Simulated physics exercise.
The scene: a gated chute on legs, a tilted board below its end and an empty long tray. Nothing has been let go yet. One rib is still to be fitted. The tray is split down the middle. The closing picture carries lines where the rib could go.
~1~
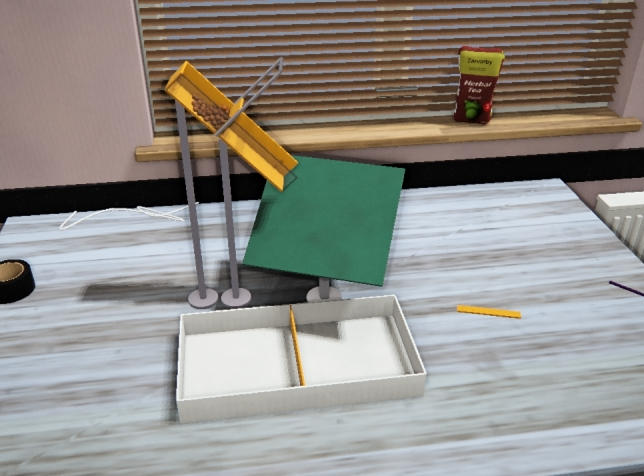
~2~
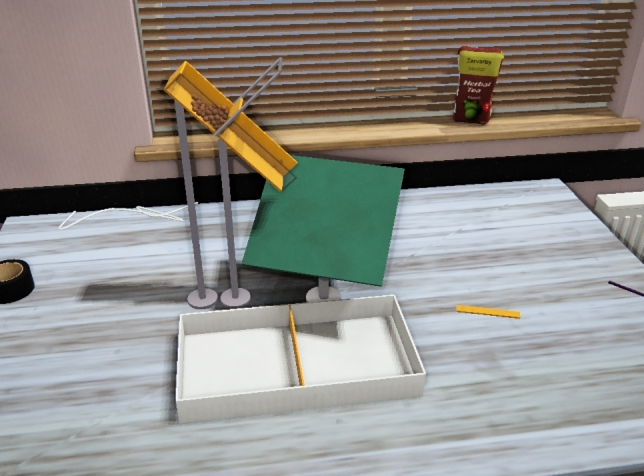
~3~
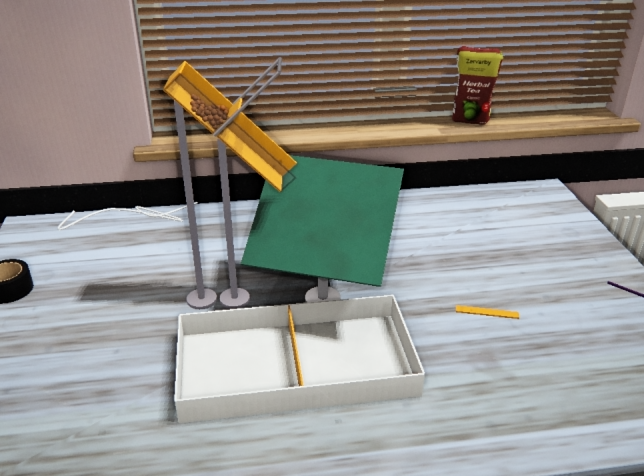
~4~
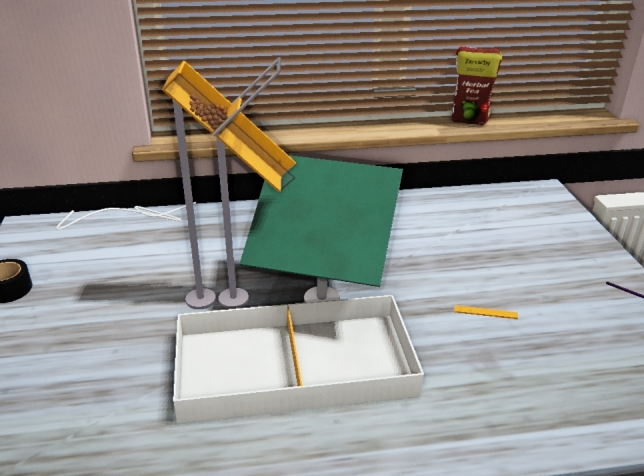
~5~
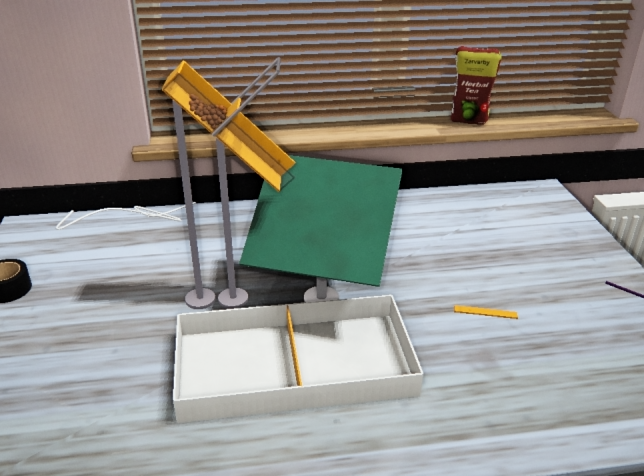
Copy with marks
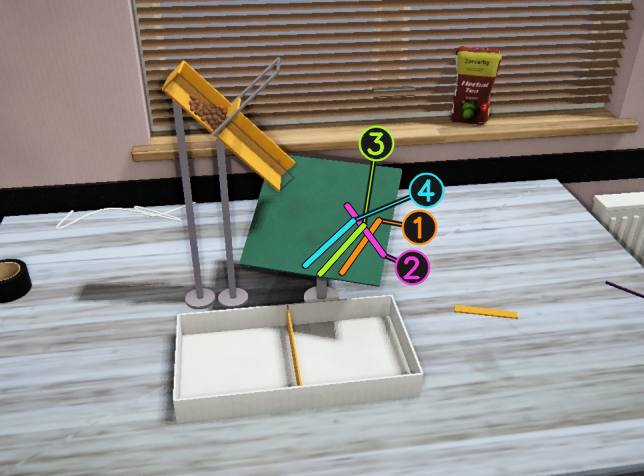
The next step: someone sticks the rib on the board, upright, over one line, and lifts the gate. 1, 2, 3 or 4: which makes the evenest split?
3 works best here.
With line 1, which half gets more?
More lands on the right.
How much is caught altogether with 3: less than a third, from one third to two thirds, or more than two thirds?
Line 3 gives more than two thirds.
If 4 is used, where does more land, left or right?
Left.
On the marked copy, line 1 from (379, 220) to (341, 272); line 2 from (347, 205) to (383, 254); line 3 from (363, 225) to (320, 274); line 4 from (353, 220) to (305, 265).
With 1, of what is caught, a small part in the left half, nearly all in the right.
With 2, of what is caught, a small part in the left half, nearly all in the right.
With 3, of what is caught, about half in the left half, about half in the right.
With 4, of what is caught, nearly all in the left half, a small part in the right.
